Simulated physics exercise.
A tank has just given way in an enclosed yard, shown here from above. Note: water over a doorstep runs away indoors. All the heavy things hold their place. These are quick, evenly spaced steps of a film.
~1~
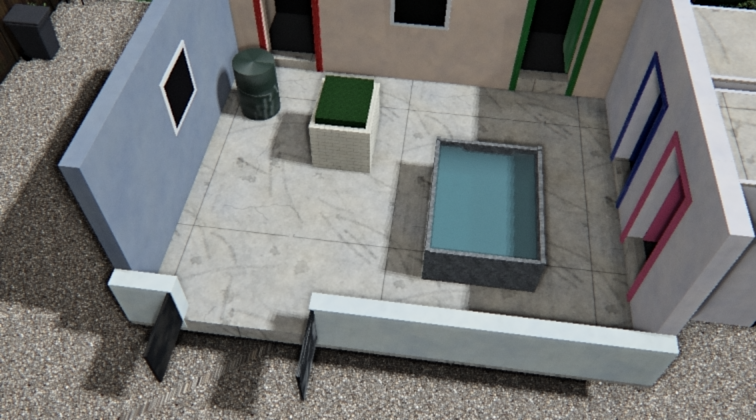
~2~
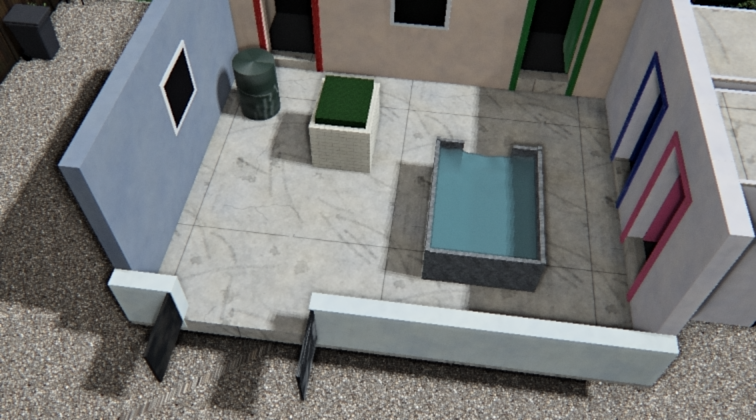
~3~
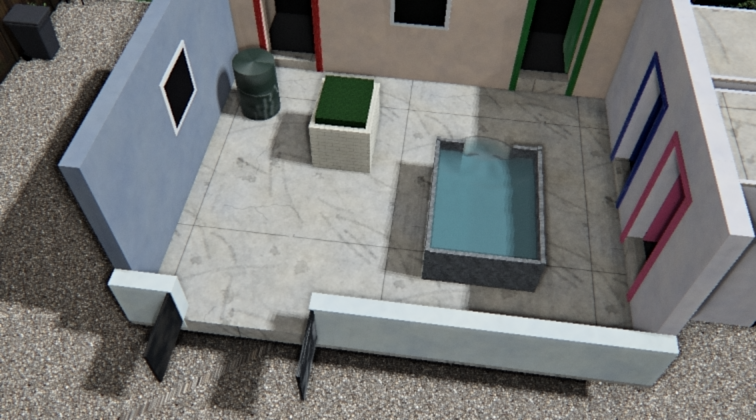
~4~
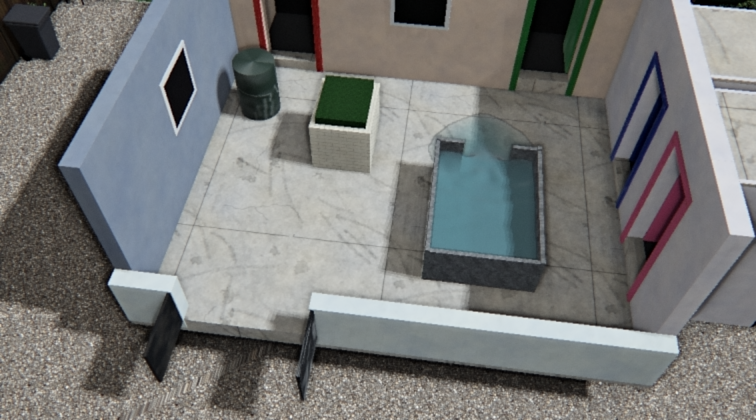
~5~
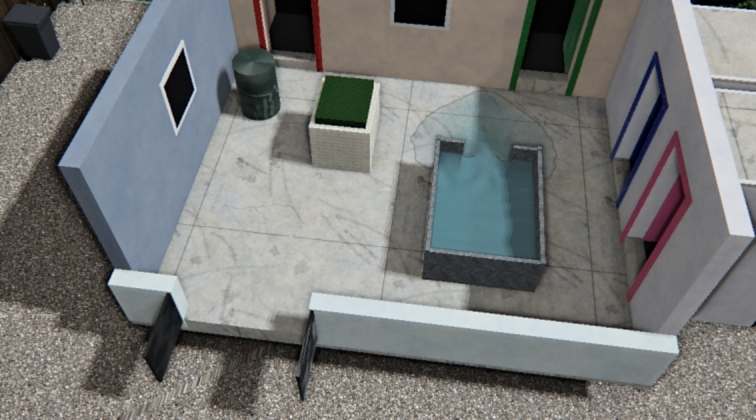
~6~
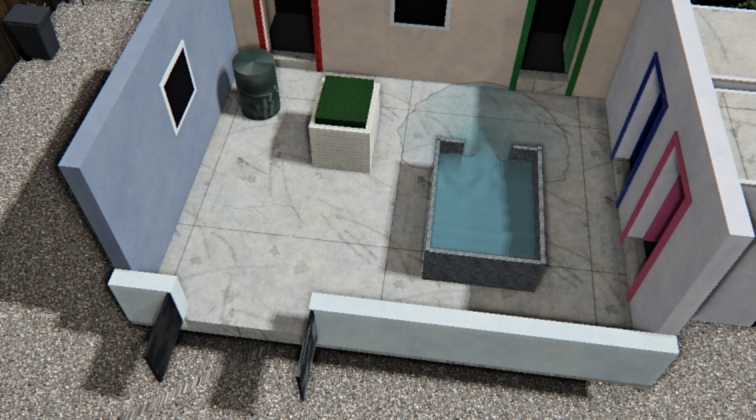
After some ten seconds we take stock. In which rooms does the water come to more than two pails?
My prediction: Pink door: Within the cap. Red door: Within the cap. Blue door: Within the cap. Green door: Within the cap.
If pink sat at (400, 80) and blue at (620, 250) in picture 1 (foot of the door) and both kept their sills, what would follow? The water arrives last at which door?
I'd say the one in blue is reached last.
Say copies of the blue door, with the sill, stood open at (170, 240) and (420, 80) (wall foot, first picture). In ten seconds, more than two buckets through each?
So the first doesn't reach it, and then the second tops it.
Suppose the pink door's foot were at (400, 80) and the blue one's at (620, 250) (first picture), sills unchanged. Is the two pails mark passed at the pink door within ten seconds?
The pink one stays within the limit, as far as I can tell.
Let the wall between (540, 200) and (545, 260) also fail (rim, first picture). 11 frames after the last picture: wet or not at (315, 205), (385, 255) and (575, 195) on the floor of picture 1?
Taking the points in order: Unwetted, unwetted and swamped.
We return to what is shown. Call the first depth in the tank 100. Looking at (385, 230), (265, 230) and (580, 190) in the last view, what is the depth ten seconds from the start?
My figures are about 4, 4 and 6 percent.
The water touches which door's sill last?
My answer: The pink-painted one.
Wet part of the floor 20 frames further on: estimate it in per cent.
Around 45 percent.
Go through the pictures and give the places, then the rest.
The first frame shows still water in the water tank at (486, 200).
In the second frame, water pours out on the water tank's far side and has run to a hidden place.
In the third frame, water pours out on the water tank's far side and has run to (486, 140).
In the fourth frame, water pours out on the water tank's far side and has run to (490, 119).
In the fifth frame, the front is at (494, 96), out from the gap on the water tank's far side.
In the sixth frame, the front is at (518, 91), out from the gap on the water tank's far side.
A moment on, water covers 20 % of the floor; the pink door not reached, the red door not reached, the blue door not reached, the green door wet at the sill, nothing in.
Next, water covers 25 % of the floor; the pink door not reached, the red door wet at the sill, nothing in, the blue door wet at the sill, nothing in, the green door wet at the sill, nothing in.
Then, water covers 45 % of the floor; the pink door wet at the sill, nothing in, the red door wet at the sill, nothing in, the blue door wet at the sill, nothing in, the green door wet at the sill, nothing in.
Later, water covers 75 % of the floor; the pink door wet at the sill, nothing in, the red door wet at the sill, nothing in, the blue door wet at the sill, nothing in, the green door wet at the sill, nothing in.
In the end, water covers 95 % of the floor; the pink door wet at the sill, nothing in, the red door wet at the sill, nothing in, the blue door wet at the sill, nothing in, the green door wet at the sill, nothing in.
